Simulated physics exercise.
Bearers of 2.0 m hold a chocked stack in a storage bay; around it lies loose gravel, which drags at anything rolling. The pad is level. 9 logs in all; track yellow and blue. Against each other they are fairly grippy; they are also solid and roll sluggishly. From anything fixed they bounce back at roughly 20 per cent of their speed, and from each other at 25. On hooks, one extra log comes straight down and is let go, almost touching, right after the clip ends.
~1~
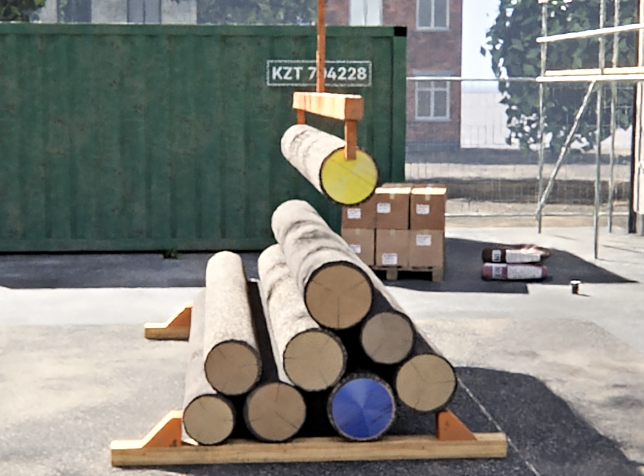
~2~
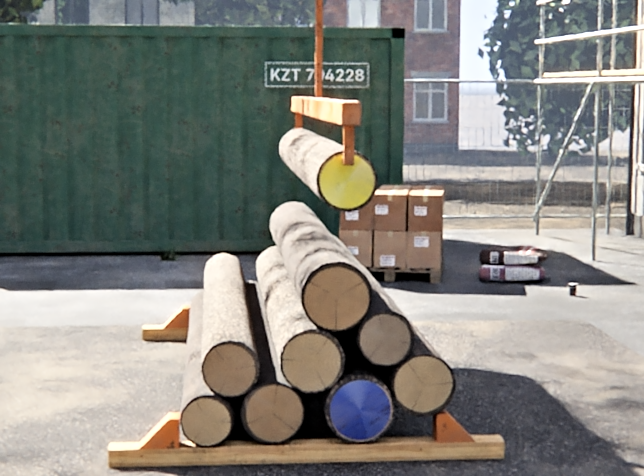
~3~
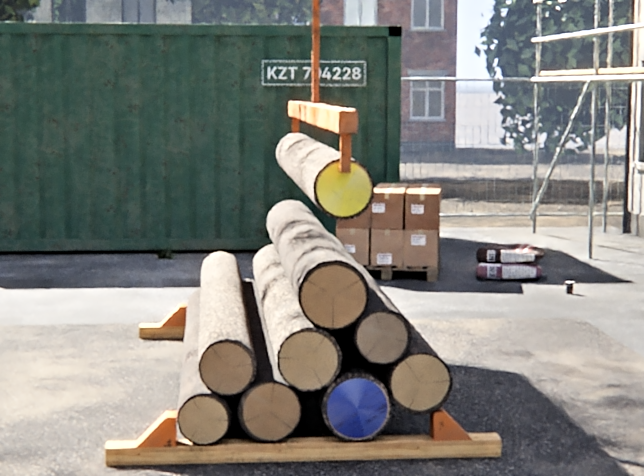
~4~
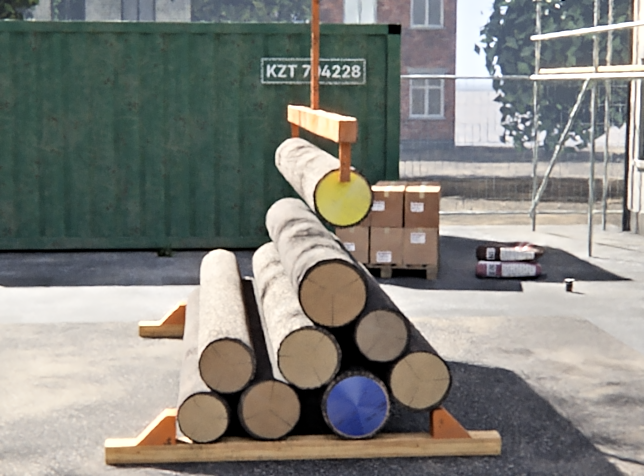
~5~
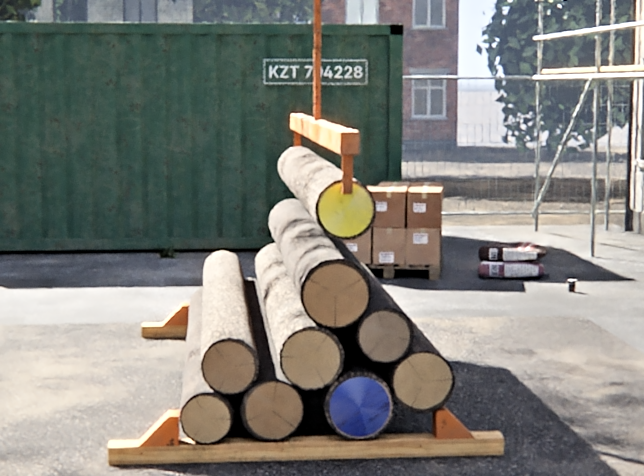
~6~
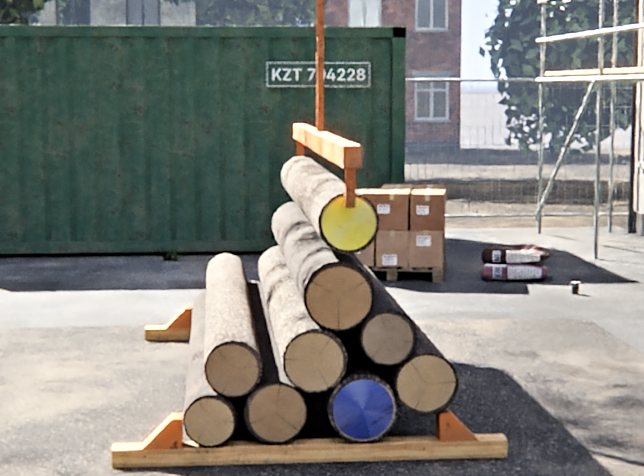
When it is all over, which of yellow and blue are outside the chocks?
As for the yellow log, it gets away, and the blue does not leave.
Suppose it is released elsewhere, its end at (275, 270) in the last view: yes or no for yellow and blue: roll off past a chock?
Yellow does not, blue does not.
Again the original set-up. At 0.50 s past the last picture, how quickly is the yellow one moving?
The speed is close to 0.6 m/s.
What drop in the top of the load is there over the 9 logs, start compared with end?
Roughly 55 cm.
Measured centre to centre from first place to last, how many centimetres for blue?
For blue, the shift is 0.
Then, 0.50 s after the last picture, yellow is up on others, 35 cm inside the right chock, rolling right; blue is on the bearers, 40 cm inside the right chock; 0 past a chock so far.
Then, 1.10 s after the last picture, yellow is beyond the right chock, rolling right; no change for blue; 1 past a chock so far.
At rest (2.90 s after the last picture), yellow is beyond the right chock; blue is on the bearers, 40 cm inside the right chock; 1 past a chock so far.
